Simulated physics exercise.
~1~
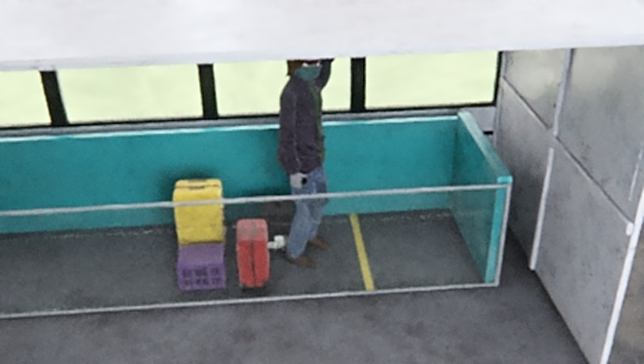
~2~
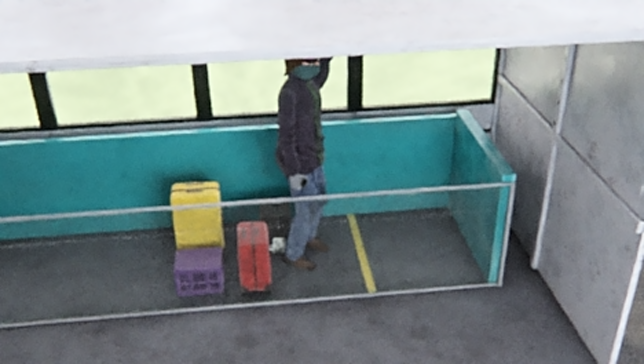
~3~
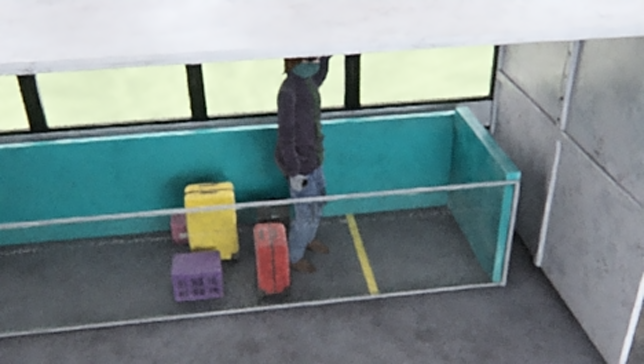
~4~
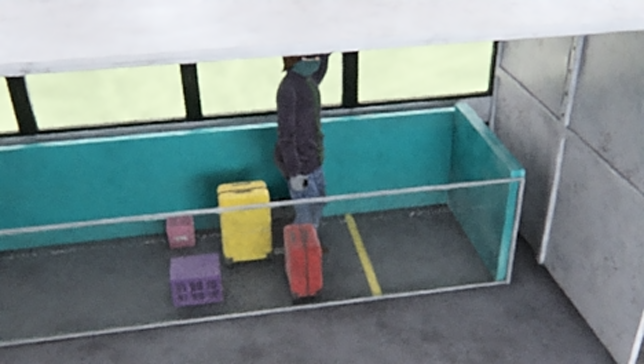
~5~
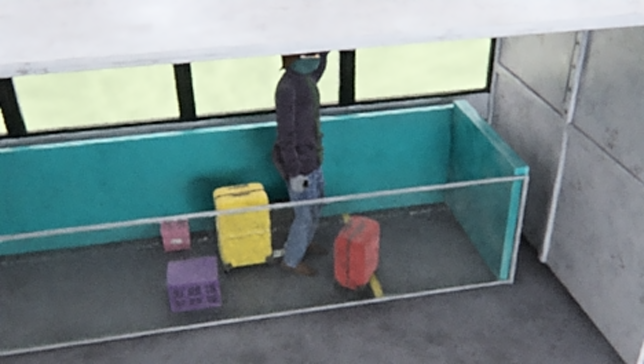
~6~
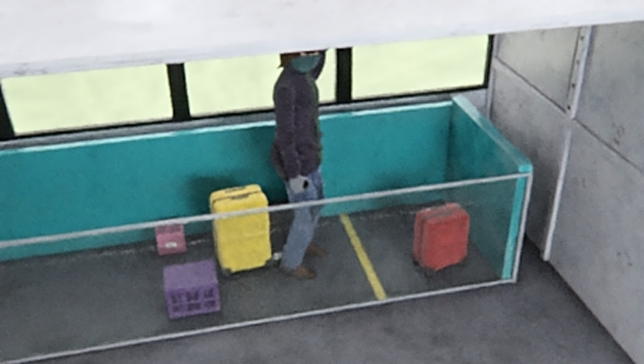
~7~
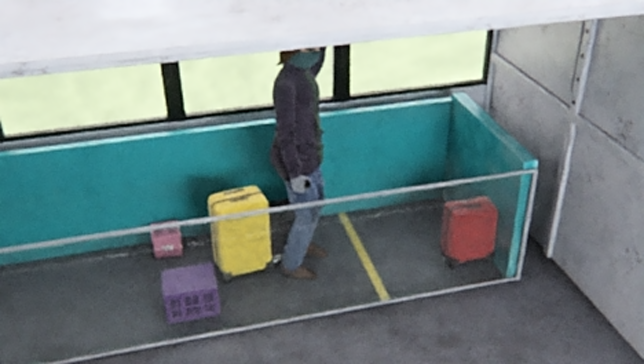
The clip shows a standing passenger in a tram bay as a yellow case rolls a little right and stops beside them, while a small red case rolls right, crosses the yellow line and ends upright near the far right end; the purple crate stays put.
